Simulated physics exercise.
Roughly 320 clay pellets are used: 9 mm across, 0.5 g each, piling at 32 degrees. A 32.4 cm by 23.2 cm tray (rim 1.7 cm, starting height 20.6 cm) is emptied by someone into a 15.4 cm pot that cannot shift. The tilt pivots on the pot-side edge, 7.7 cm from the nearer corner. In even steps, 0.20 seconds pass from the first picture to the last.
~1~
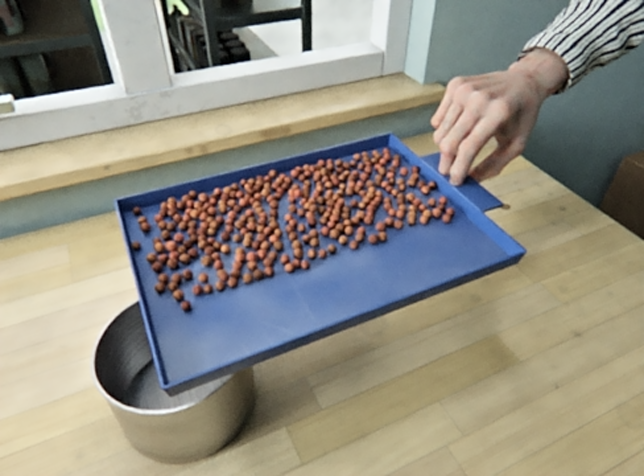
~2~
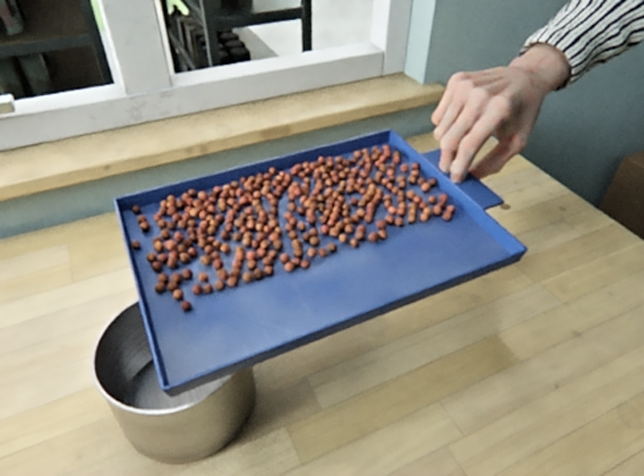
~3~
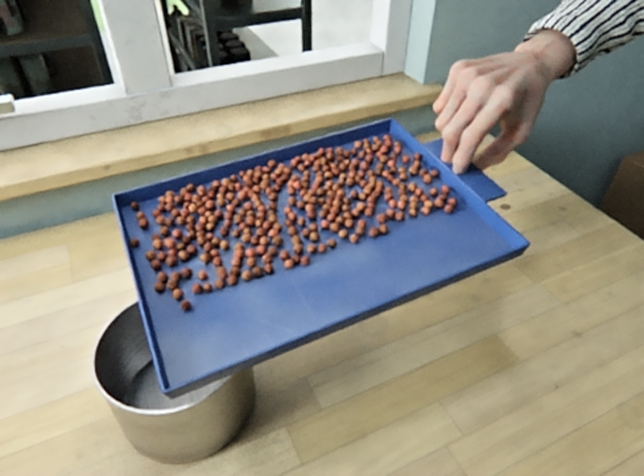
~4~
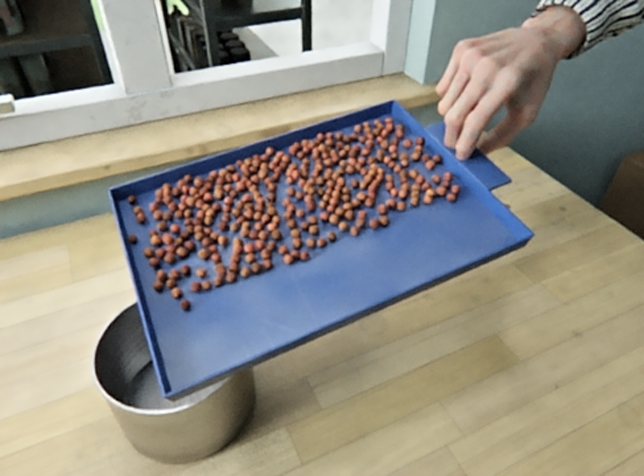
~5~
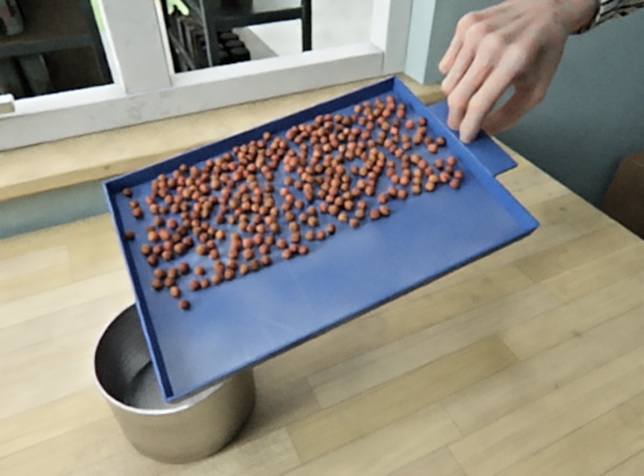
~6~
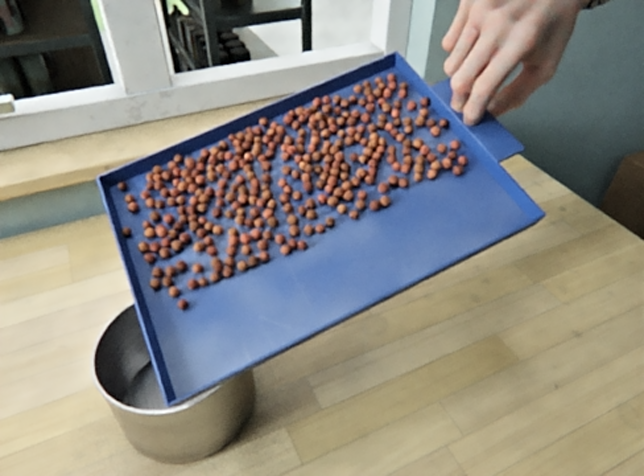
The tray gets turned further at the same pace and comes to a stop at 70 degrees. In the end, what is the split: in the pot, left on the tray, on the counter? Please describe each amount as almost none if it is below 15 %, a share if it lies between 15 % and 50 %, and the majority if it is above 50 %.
Pot: Looks set for a minimal amount, left on the tray: Looks set for a partial amount, counter: Looks set for the better part.
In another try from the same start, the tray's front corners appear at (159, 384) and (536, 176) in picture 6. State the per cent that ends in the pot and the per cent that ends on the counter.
Pot 5, counter 40.
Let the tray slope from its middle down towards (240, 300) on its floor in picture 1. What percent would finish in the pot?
Roughly 0 % of the pieces.
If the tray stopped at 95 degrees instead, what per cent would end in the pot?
0 per cent.
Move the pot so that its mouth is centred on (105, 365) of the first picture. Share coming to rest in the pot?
I'd put it at around 0 per cent.
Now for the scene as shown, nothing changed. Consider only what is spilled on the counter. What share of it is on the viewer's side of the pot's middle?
100 %.
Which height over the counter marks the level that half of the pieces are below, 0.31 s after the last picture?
The halfway mark sits at about 26 cm.
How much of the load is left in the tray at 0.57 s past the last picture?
About 30 per cent.
Then, 0.18 s after the last picture, tilt 45 degrees; the tray holds 100 %, the pot 0 %.
Then, 0.31 s after the last picture, tilt 63 degrees; the tray holds 100 %, the pot 0 %.
Then, 0.57 s after the last picture, tilt 70 degrees; the tray holds 30 %, the pot 0 %.
In the end, pot 0 %, tray 25 %, counter 75 %.
